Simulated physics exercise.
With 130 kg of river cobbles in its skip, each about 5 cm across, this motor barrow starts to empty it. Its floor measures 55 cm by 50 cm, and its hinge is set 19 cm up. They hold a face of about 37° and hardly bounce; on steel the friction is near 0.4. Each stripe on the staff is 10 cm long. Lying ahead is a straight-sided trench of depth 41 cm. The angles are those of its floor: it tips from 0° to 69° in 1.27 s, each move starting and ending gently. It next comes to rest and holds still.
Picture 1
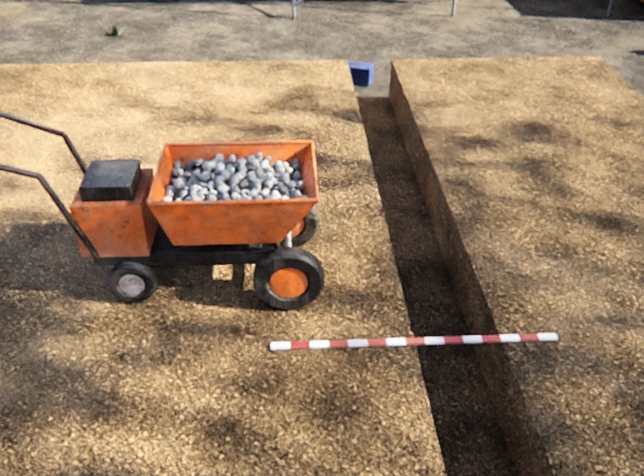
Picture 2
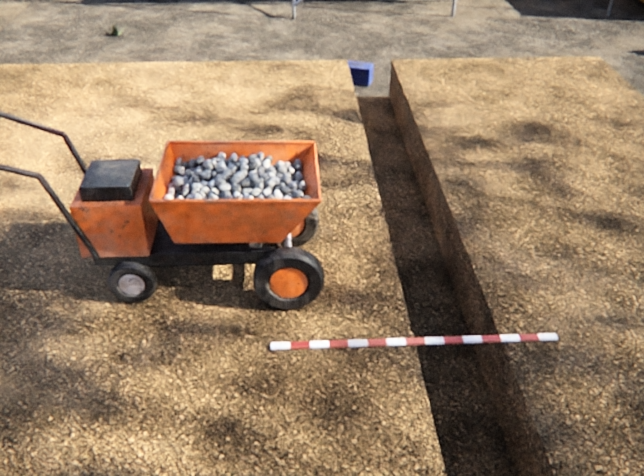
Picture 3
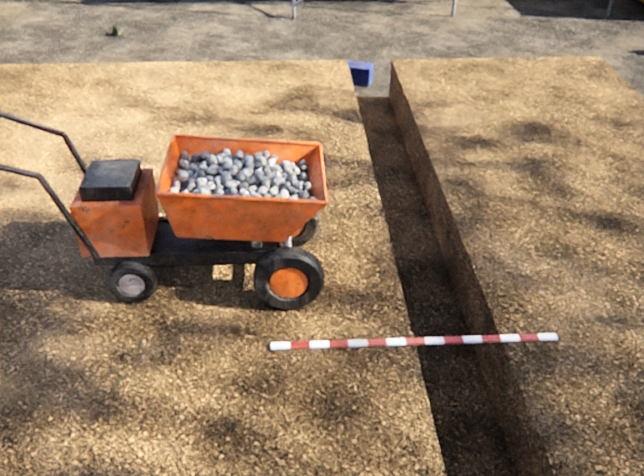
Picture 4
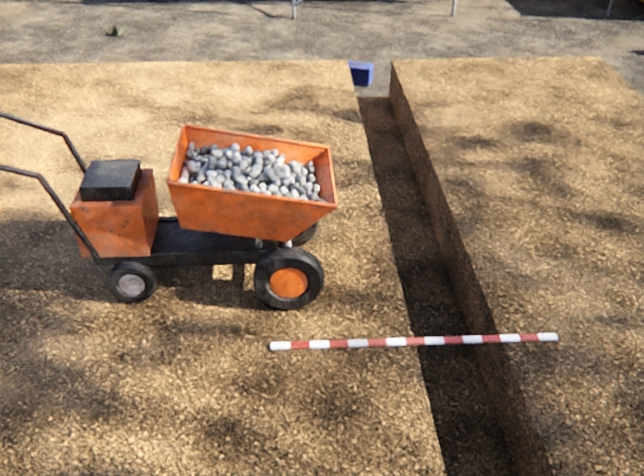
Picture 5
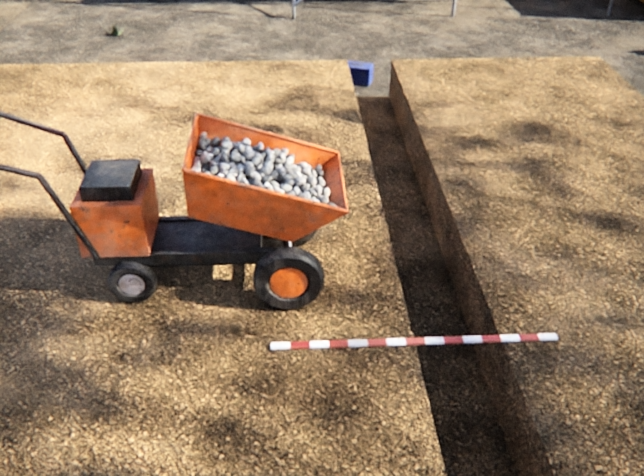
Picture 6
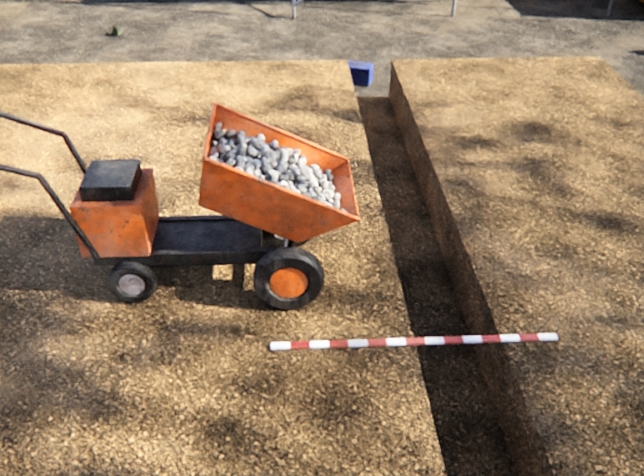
An orange motor barrow loaded with grey stones stood left of a long, narrow trench, and its skip slowly tilted toward the right, the back end rising while the wheels stayed still.
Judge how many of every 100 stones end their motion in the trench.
I would put it near 97 out of 100.
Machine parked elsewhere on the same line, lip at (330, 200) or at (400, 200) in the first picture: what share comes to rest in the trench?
About 100 per cent from the first spot, about 60 from the second.
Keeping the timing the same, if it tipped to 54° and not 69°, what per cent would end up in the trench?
Then roughly 30 percent.
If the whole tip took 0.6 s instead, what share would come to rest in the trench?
About 95 percent, I'd say.
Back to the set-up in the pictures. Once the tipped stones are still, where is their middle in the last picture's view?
Around (429, 314).
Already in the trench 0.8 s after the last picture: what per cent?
Close to 25 per cent at that time.
Then, 0.4 s after the last picture the floor is at 58°, 100 % in the skip; the foremost stones are at (386, 237).
Then, 0.8 s after the last picture the floor is at 69°, 68 % in the skip, 5 % short of the trench, 27 % in the trench; the foremost stones are at (452, 308).
Then, 1.2 s after the last picture the floor is at 69°, 38 % in the skip, 5 % short of the trench, 57 % in the trench; the foremost stones are at (464, 316).
Then, 3.1 s after the last picture the floor is at 69°, 0 % in the skip, 3 % short of the trench, 97 % in the trench; the foremost stones are at (462, 312).
